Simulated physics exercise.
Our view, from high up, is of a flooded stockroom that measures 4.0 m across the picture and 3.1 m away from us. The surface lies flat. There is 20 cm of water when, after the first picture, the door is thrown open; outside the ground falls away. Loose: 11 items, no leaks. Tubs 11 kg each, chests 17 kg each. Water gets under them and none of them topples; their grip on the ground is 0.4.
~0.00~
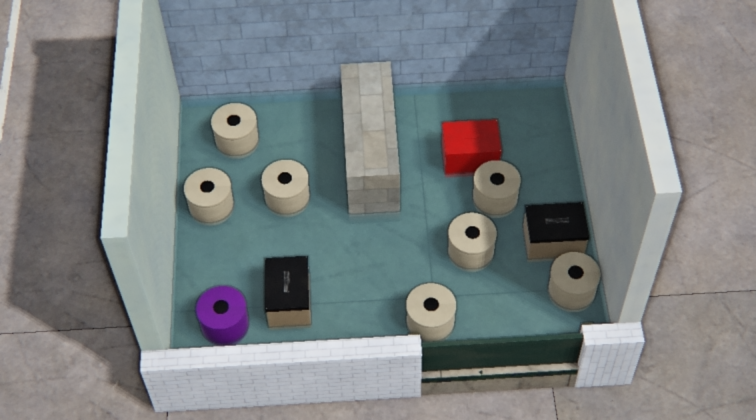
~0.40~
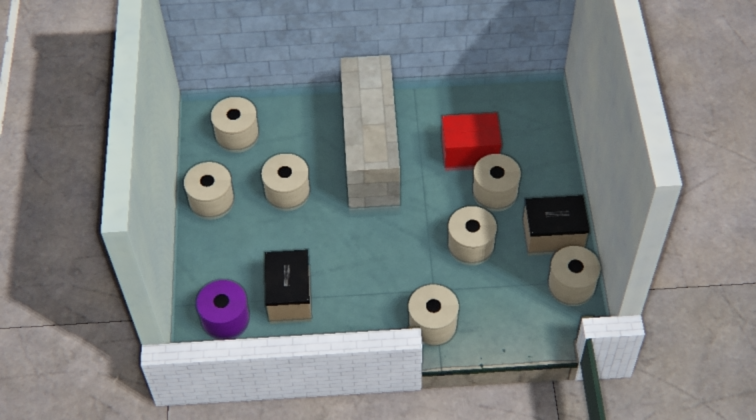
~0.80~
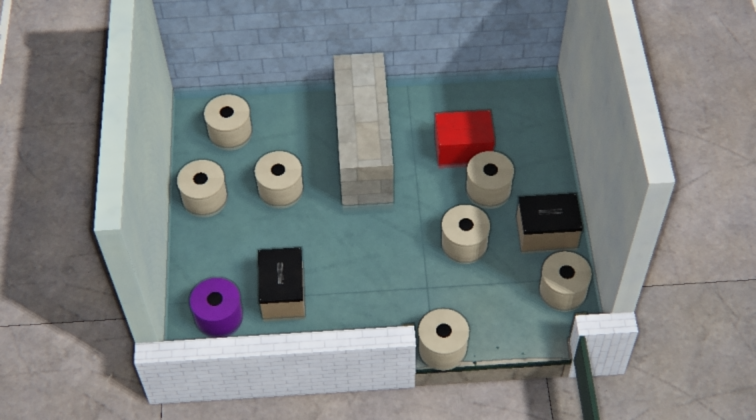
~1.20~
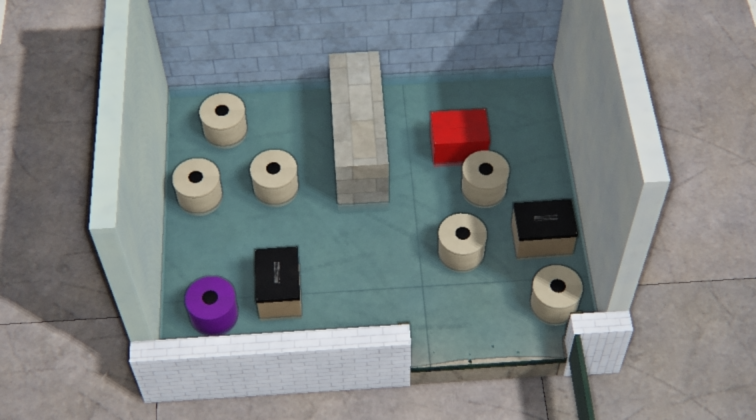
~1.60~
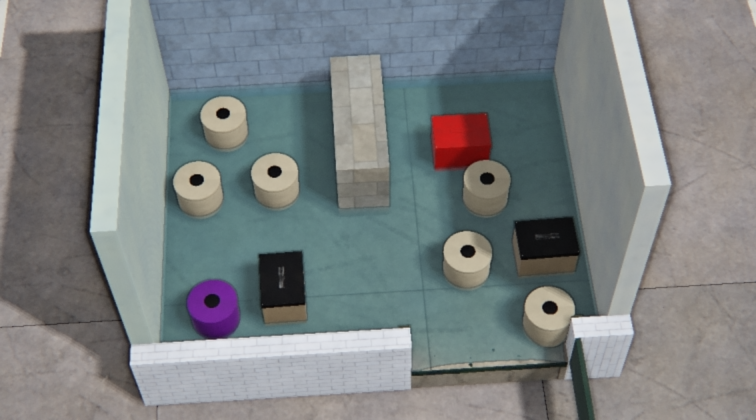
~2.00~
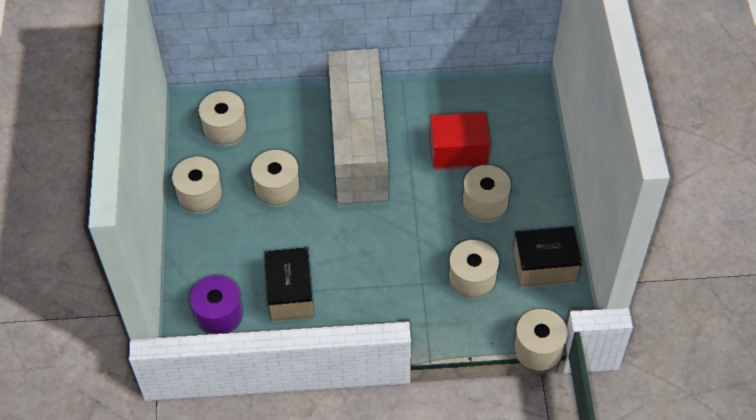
A dark green door at the front of a flooded stockroom swings open, and the cream tub nearest the gap drifts into the doorway and out of view. Another cream tub on the right then slides toward the opening, while nearby floating things shift slightly and the purple tub barely moves.
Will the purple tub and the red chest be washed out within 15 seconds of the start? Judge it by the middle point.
Result: The purple tub makes it out, the red chest makes it out.
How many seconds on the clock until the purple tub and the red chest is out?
Roughly 11.5 s and 13.0 s.
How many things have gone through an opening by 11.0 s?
The answer is 7.
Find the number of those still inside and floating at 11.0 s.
The number is 4.
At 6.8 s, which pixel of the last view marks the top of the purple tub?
Somewhere around (298, 309), I'd say.
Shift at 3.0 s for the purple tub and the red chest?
20 and 40 cm or so by then.
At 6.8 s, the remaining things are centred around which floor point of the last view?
It sits at about (328, 235).
After 3.0 s the purple tub is near (228, 300), 0.2 m from its start, afloat; the red chest is near (467, 155), 0.4 m from its start, afloat; 2 of 11 are out; 9 afloat.
After 6.8 s the purple tub is near (298, 309), 0.8 m from its start, afloat; the red chest is near (502, 183), 0.8 m from its start, afloat; 6 of 11 are out; 5 afloat.
After 11.0 s the purple tub is near (446, 318), 2.1 m from its start, afloat; the red chest is near (522, 262), 1.6 m from its start, afloat; 7 of 11 are out; 4 afloat.
After 15.0 s the purple tub has gone out; the red chest has gone out; 9 of 11 are out; 2 afloat.
